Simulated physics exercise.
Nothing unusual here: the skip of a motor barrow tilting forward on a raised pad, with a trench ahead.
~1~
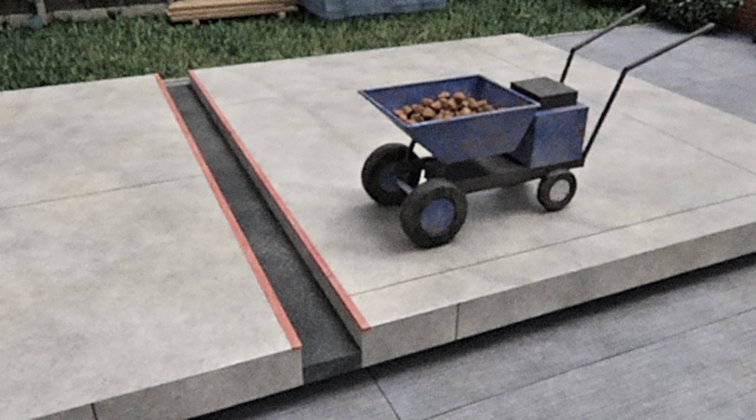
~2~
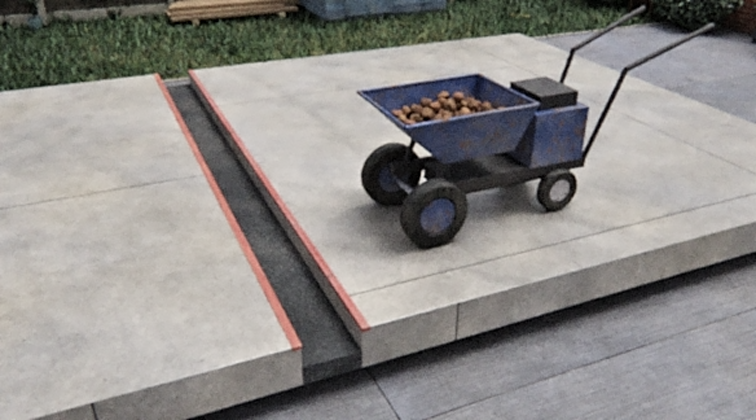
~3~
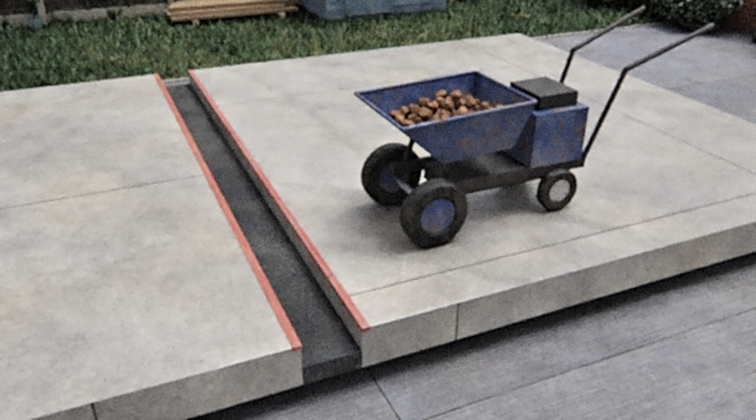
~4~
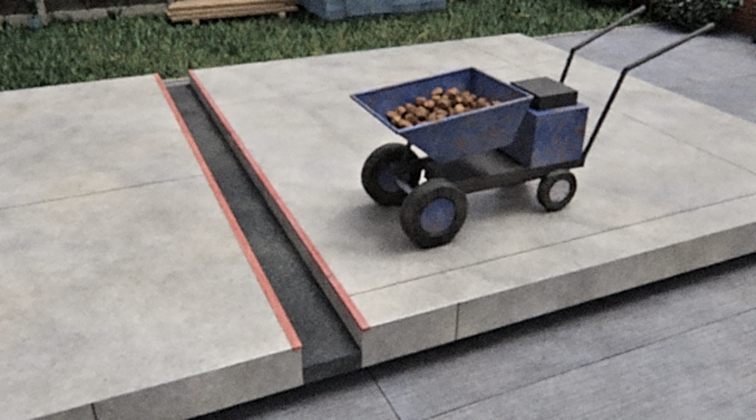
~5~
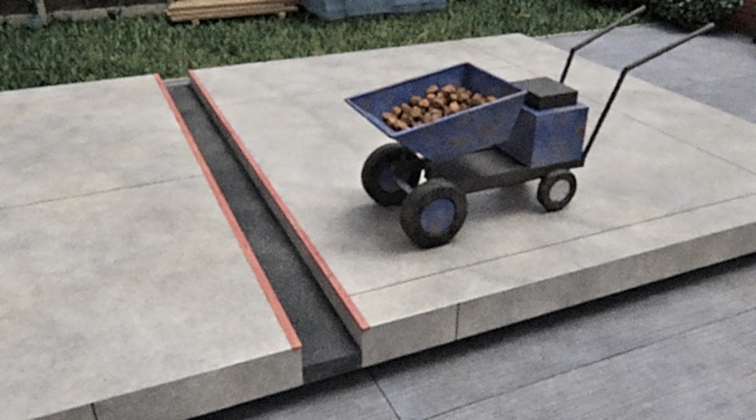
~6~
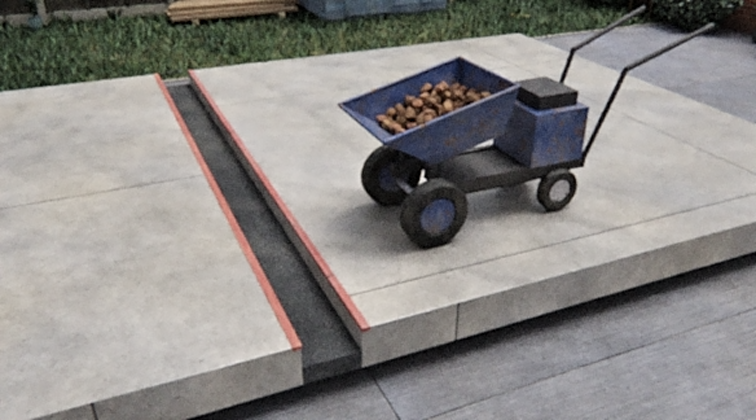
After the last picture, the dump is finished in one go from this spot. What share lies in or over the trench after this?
Most goes in.
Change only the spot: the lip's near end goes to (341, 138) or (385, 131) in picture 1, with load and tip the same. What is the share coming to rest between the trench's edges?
10 and 80 in a hundred, in that order.
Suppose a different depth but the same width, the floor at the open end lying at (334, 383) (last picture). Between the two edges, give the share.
100 %, roughly.
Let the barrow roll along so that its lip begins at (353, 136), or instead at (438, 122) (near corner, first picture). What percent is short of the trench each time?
0 % then 50 %.
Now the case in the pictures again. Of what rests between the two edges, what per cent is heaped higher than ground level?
Roughly 20 percent of them.
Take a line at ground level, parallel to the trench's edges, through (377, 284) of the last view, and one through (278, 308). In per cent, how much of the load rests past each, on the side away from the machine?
In order, some 100 % then some 0 %.
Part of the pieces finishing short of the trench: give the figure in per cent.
Near 10 in every hundred.
Soon, skip tipped steeply; all in the skip.
A while on, skip tipped steeply; about two thirds in the skip; a small part short of the trench; about a quarter in or heaped over the trench; a stray few falling.
Towards the end, skip tipped right over; a small part short of the trench; most in or heaped over the trench; a stray few beyond it.
Finally, skip tipped right over; a small part short of the trench; most in or heaped over the trench; a stray few beyond it.
